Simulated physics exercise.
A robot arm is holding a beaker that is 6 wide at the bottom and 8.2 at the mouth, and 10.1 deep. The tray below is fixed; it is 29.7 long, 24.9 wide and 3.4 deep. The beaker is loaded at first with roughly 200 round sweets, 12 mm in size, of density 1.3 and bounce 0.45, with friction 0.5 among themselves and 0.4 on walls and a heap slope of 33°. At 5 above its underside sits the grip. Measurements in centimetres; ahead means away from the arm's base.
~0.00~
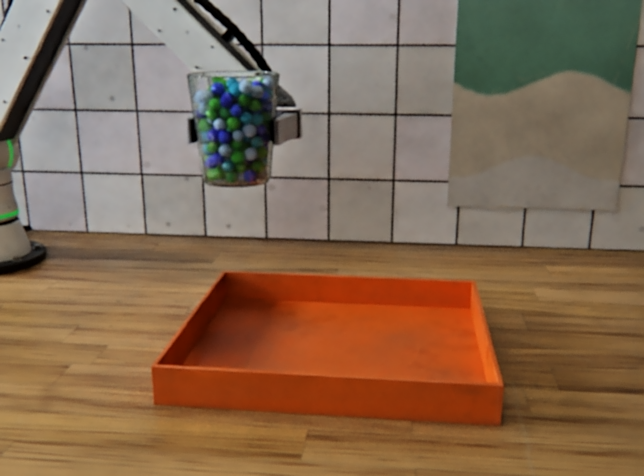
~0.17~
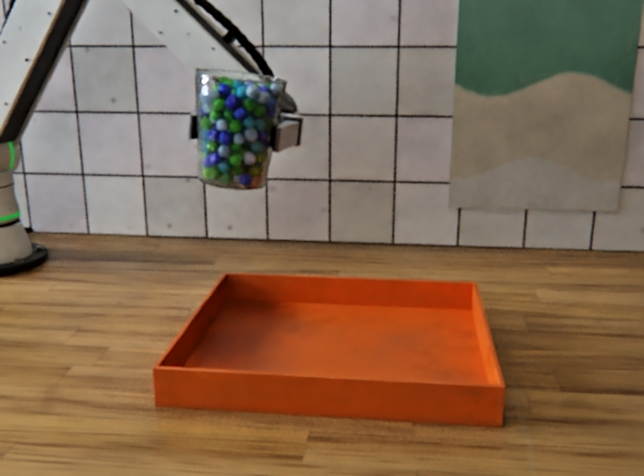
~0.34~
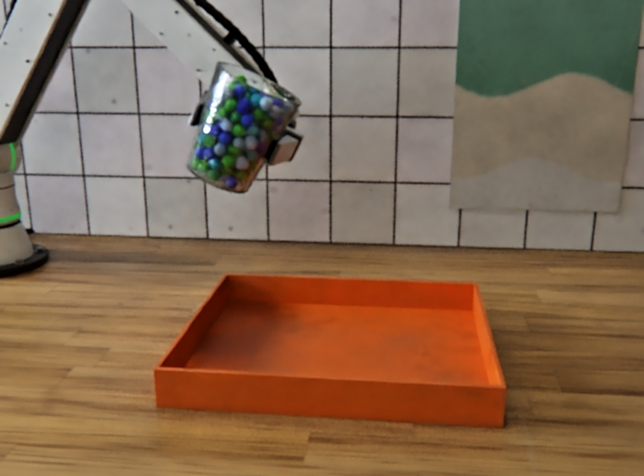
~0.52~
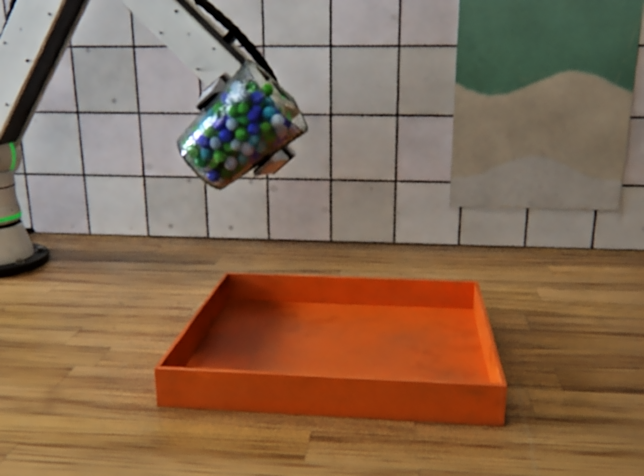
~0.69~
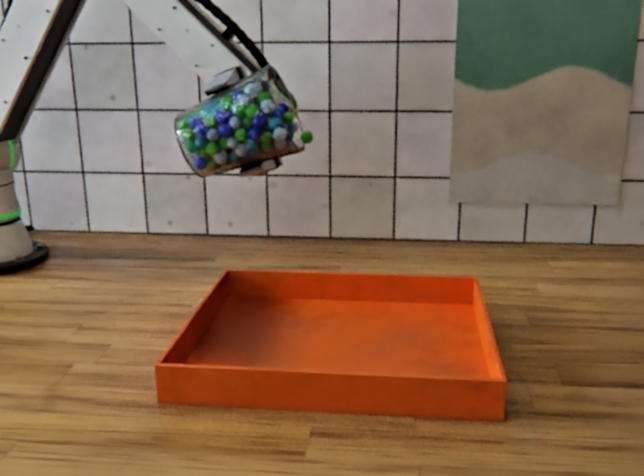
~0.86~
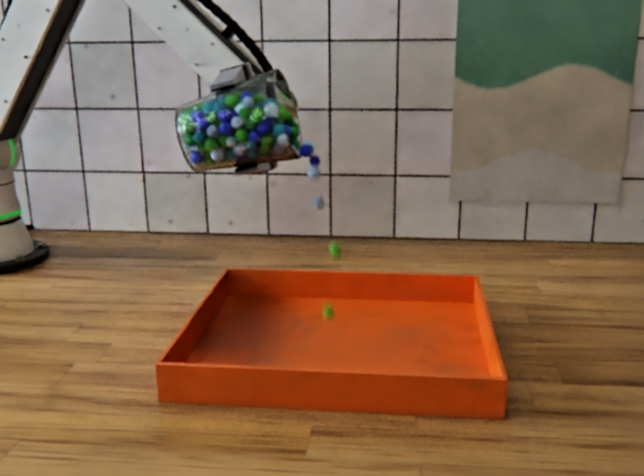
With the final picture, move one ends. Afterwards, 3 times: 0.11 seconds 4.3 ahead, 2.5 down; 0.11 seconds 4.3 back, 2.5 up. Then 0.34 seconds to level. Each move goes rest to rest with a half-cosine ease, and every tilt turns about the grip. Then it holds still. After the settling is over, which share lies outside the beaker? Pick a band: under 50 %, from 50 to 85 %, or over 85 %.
From 50 to 85 %.
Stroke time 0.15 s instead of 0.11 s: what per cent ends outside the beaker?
It would be near 55 per cent.
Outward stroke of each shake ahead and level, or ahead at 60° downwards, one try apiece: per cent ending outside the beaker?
Estimates, in order: 85 % then 40 %.
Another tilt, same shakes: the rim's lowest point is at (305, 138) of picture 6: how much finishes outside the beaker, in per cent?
My estimate is some 35 per cent.
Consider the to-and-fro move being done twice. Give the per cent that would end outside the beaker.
It would then be around 55 per cent.
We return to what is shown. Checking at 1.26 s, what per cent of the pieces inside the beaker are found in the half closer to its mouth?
Around 65 percent.
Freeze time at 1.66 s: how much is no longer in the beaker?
60 %.
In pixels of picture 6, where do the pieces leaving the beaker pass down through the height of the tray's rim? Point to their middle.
Their middle lies around (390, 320).
By 1.26 s, tilted 76° forward, highest piece 23 above the table; 116 in the beaker, 69 in the tray, 12 in flight or on a rim.
By 1.66 s, tilted 48° forward, highest piece 24 above the table; 105 in the tray, 76 in the beaker, 4 on the table or floor, 12 in flight or on a rim.
By 2.06 s, level, highest piece 24 above the table; 117 in the tray, 76 in the beaker, 4 on the table or floor.
By 3.11 s, level, highest piece 24 above the table; 117 in the tray, 76 in the beaker, 4 on the table or floor.
Final count, 117 in the tray, 76 in the beaker, 4 on the table or floor. That is 61 % outside the beaker.
